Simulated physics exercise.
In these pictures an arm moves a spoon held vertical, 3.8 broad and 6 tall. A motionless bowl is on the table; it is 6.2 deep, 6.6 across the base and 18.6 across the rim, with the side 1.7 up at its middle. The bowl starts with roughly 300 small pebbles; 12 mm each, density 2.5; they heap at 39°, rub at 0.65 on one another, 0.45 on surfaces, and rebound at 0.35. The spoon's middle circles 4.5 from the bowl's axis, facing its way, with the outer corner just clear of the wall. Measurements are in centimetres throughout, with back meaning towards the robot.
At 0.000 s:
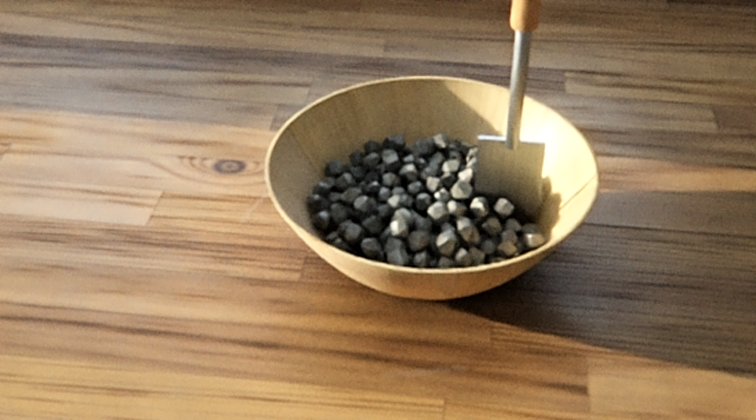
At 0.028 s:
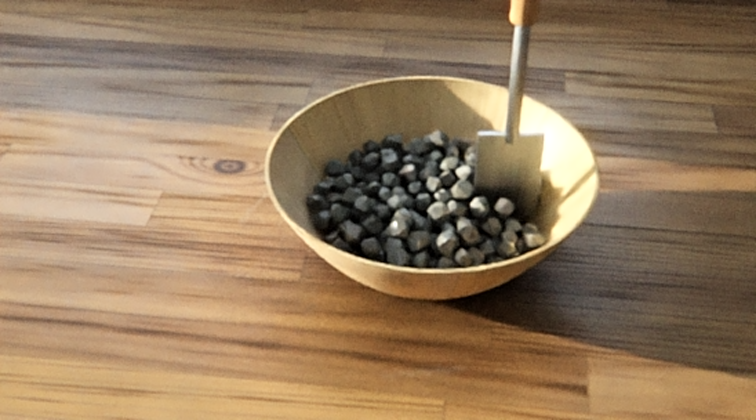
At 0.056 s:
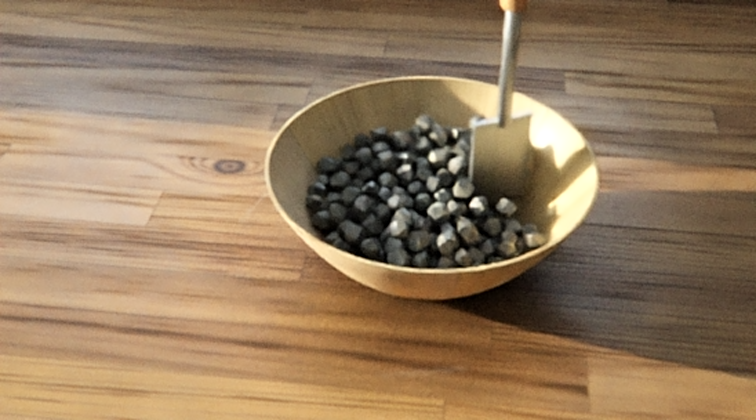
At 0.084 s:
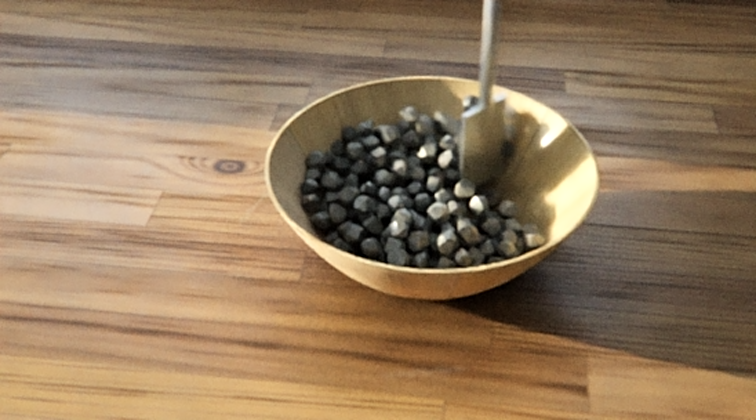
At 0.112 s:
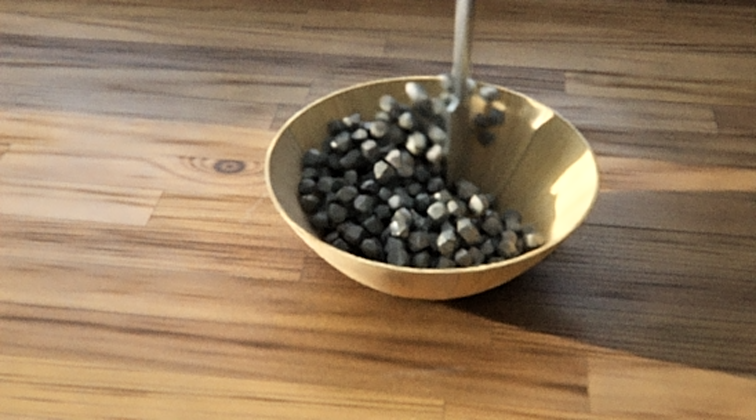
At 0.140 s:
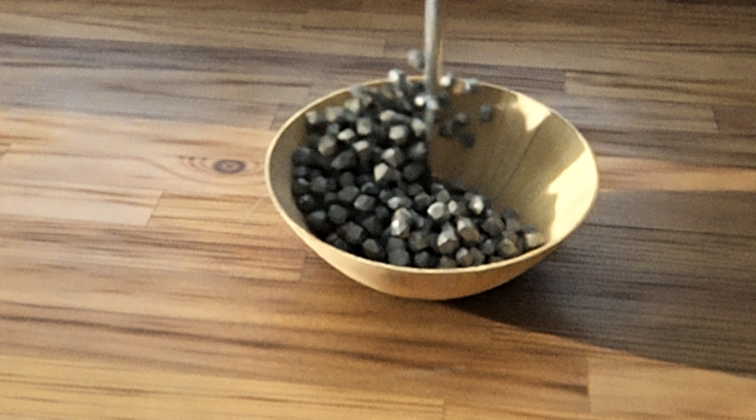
A small flat spoon, held upright, sweeps from the right side of a still wooden bowl around toward its back, pushing dark pebbles leftward into a rising heap as several tumble loose around the blade.
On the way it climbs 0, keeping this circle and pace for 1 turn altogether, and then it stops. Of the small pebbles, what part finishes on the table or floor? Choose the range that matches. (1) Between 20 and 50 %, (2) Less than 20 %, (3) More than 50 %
1, between 20 and 50 %.
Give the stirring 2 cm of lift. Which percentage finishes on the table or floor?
That works out to some 20 per cent.
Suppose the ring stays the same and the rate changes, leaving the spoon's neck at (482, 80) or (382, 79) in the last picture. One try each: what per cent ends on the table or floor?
About 20 and 45 per cent.
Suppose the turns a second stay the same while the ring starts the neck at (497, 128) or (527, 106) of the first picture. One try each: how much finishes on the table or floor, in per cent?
Some 15 and 25 per cent.
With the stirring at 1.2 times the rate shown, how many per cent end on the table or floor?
Estimated share: Near 40 per cent.
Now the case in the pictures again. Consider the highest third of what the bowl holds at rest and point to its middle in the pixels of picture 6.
It is centred around (497, 160).
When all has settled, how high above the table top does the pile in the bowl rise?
It reaches some 7.0 cm above the table.
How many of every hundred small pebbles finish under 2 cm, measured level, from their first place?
Near 5 % of the pieces.
After 0.27 s, 195° round, highest piece 9 above the table; 273 in the bowl, 2 on the table or floor, 22 in flight or on the tool.
After 0.39 s, 294° round, highest piece 10 above the table; 234 in the bowl, 34 on the table or floor, 29 in flight or on the tool.
After 0.65 s, 0° round, highest piece 7 above the table; 213 in the bowl, 83 on the table or floor, 1 in flight or on the tool.
After 1.35 s, 0° round, highest piece 7 above the table; 213 in the bowl, 84 on the table or floor.
In the end, 213 in the bowl, 84 on the table or floor. That is 28 % on the table or floor.
